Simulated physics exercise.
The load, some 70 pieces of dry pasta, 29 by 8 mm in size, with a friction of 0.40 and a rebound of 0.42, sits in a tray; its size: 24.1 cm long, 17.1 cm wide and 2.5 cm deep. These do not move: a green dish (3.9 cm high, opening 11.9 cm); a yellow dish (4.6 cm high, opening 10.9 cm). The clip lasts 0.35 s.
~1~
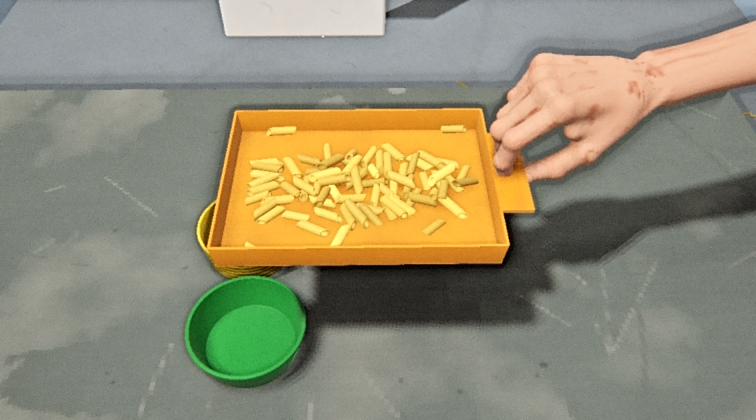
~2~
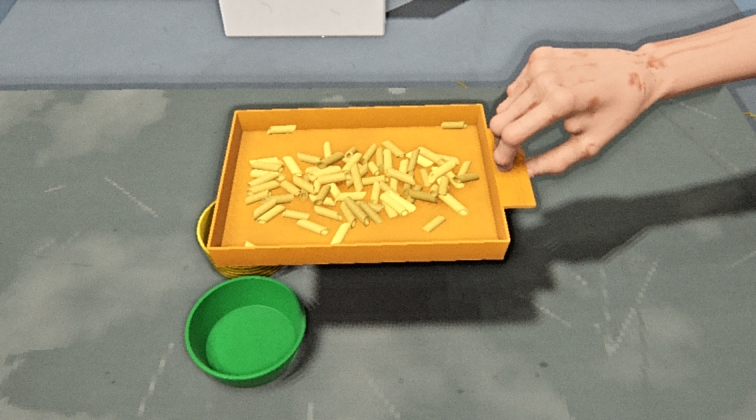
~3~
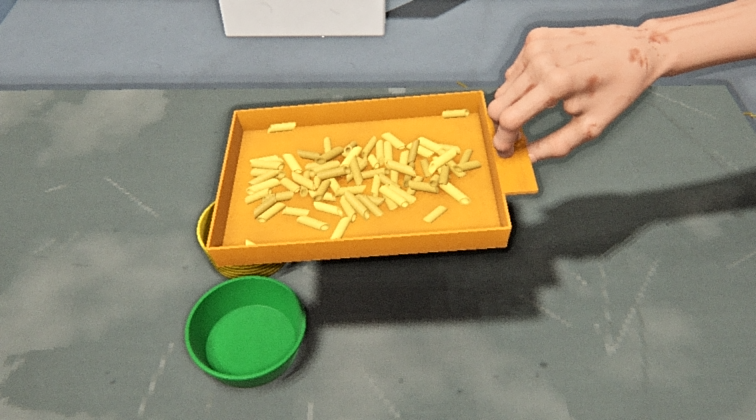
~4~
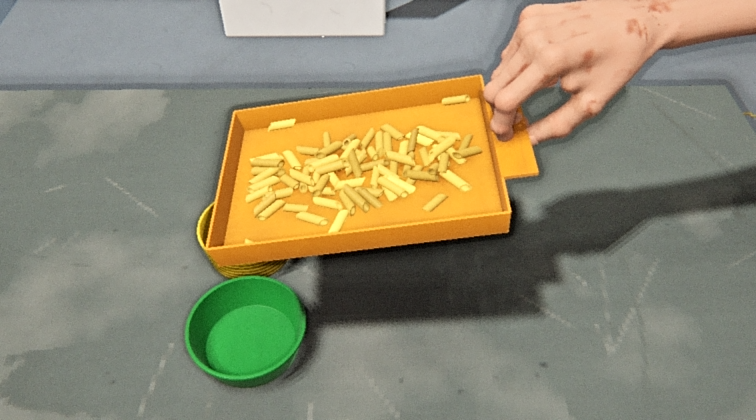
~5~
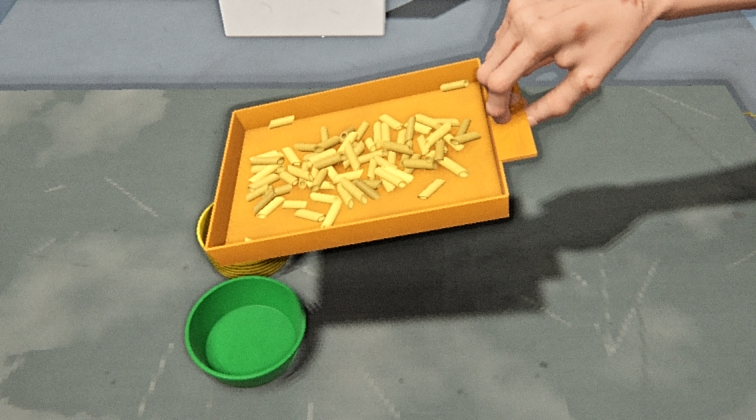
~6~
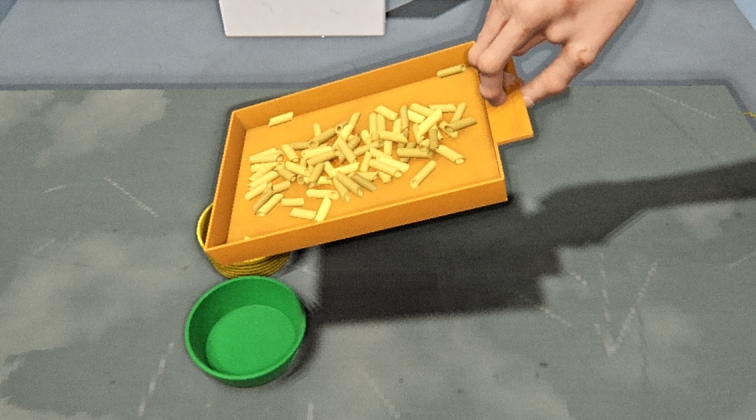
On a grey tabletop, a hand gripped the right end of an orange tray of dry pasta and steadily raised that side, tilting it down to the left above a yellow dish, near a green one.
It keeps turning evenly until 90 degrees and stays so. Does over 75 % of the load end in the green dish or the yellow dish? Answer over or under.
Share kept below, set against 75 %: Under.
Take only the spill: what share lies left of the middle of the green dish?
Some 100 per cent.
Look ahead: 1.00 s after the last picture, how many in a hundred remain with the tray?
Roughly 95 per cent.
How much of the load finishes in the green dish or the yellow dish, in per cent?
About 65 per cent.
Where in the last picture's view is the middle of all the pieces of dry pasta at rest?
Around (237, 310).
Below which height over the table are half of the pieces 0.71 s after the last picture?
About 22 cm.
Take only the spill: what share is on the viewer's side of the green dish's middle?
Roughly 0 per cent.
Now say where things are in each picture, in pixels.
Tray at (359, 248); tilt 0 degrees; leading edge at (224, 173); middle of the load at (357, 180); green dish at (246, 324); yellow dish at (246, 224), in the first frame.
Tray at (359, 246); tilt 1 degrees; leading edge at (223, 173); middle of the load at (357, 178), in the second frame.
Tray at (357, 240); tilt 5 degrees; low side left; leading edge at (223, 173); middle of the load at (356, 172), in the third frame.
Tray at (355, 233); tilt 10 degrees; low side left; leading edge at (222, 173); middle of the load at (355, 165), in the fourth frame.
Tray at (351, 226); tilt 14 degrees; low side left; leading edge at (221, 174); middle of the load at (353, 158), in the fifth frame.
Tray at (347, 218); tilt 19 degrees; low side left; leading edge at (221, 174); middle of the load at (347, 152); green dish at (246, 324); yellow dish at (246, 224), in the sixth frame.
Then, 0.39 s after the last picture, tilt 45 degrees; tray 100 %; middle of all pieces on or above the table near (270, 159).
Then, 0.71 s after the last picture, tilt 66 degrees; tray 100 %; middle of all pieces on or above the table near (247, 160).
Then, 1.00 s after the last picture, tilt 85 degrees; tray 95 %; middle of all pieces on or above the table near (233, 164).
Then, 1.29 s after the last picture, tilt 90 degrees; green dish 10 %, outside 5 %, tray 55 %, in the air 30 %; middle of all pieces on or above the table near (216, 210).
In the end, green dish 45 %, outside 30 %, tray 5 %, yellow dish 20 %.
